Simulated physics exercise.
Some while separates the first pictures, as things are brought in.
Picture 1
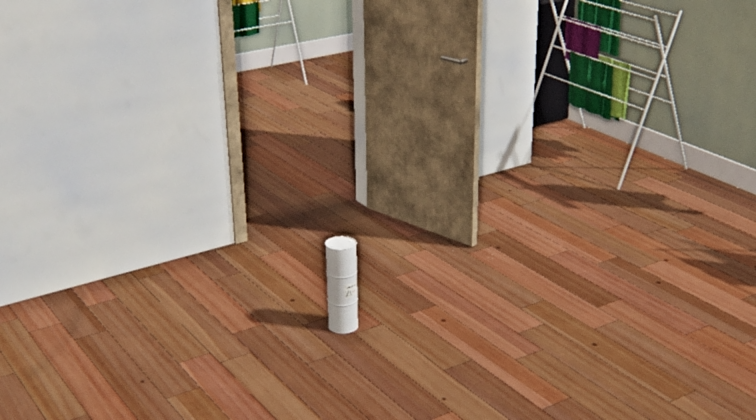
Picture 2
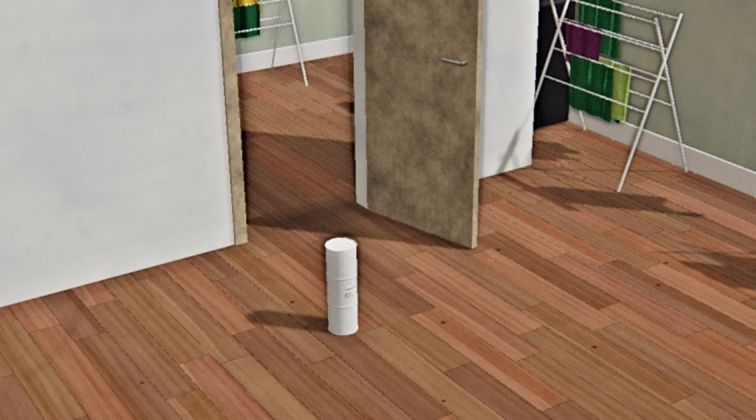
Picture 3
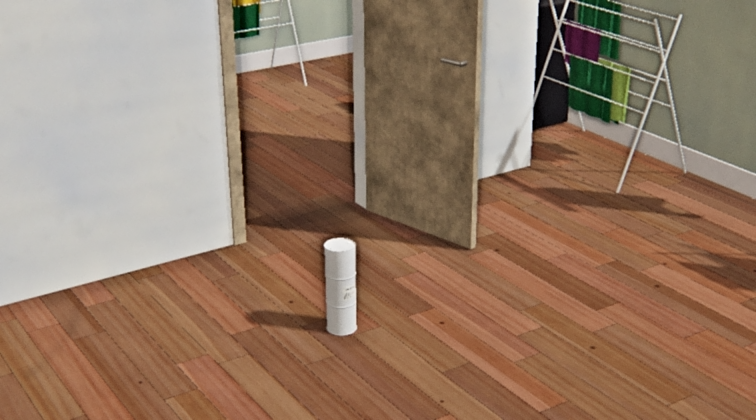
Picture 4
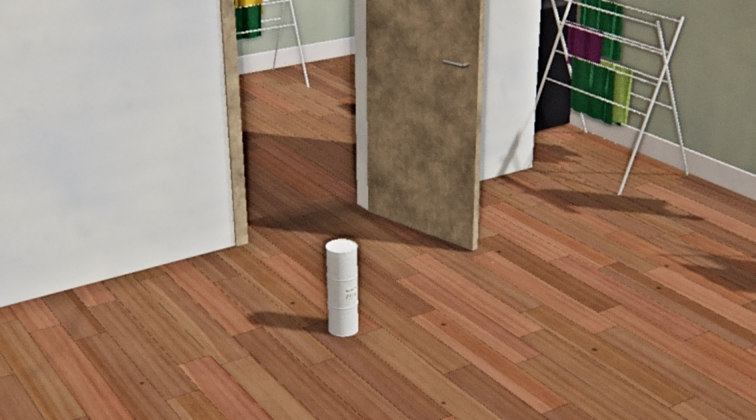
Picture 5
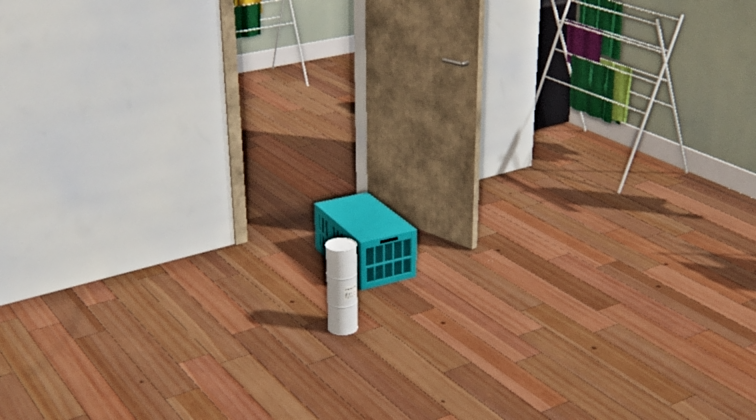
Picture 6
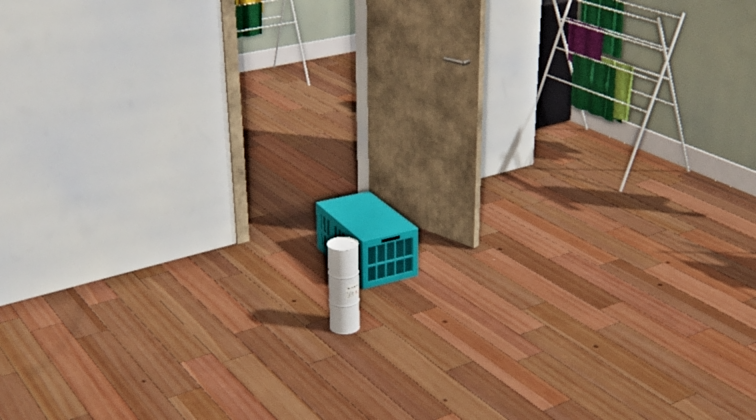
The clip shows a white canister standing still on a wooden floor before a wide-open door, with drying racks beyond; later a turquoise crate appears just behind the canister, and nothing else noticeably moves.
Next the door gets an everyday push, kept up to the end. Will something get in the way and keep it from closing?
Well, the door doesn't make it all the way in the end.
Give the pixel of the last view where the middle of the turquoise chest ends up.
The object ends up somewhere near (358, 239).
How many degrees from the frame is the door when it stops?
Some 70°.
Then, 0.80 s later than the last frame, open by 91°.
Then, 1.30 s later than the last frame, open by 75°.
When it is over, open by 69°; both as before. End places, in pixels of the last picture, turquoise chest near (358, 239).
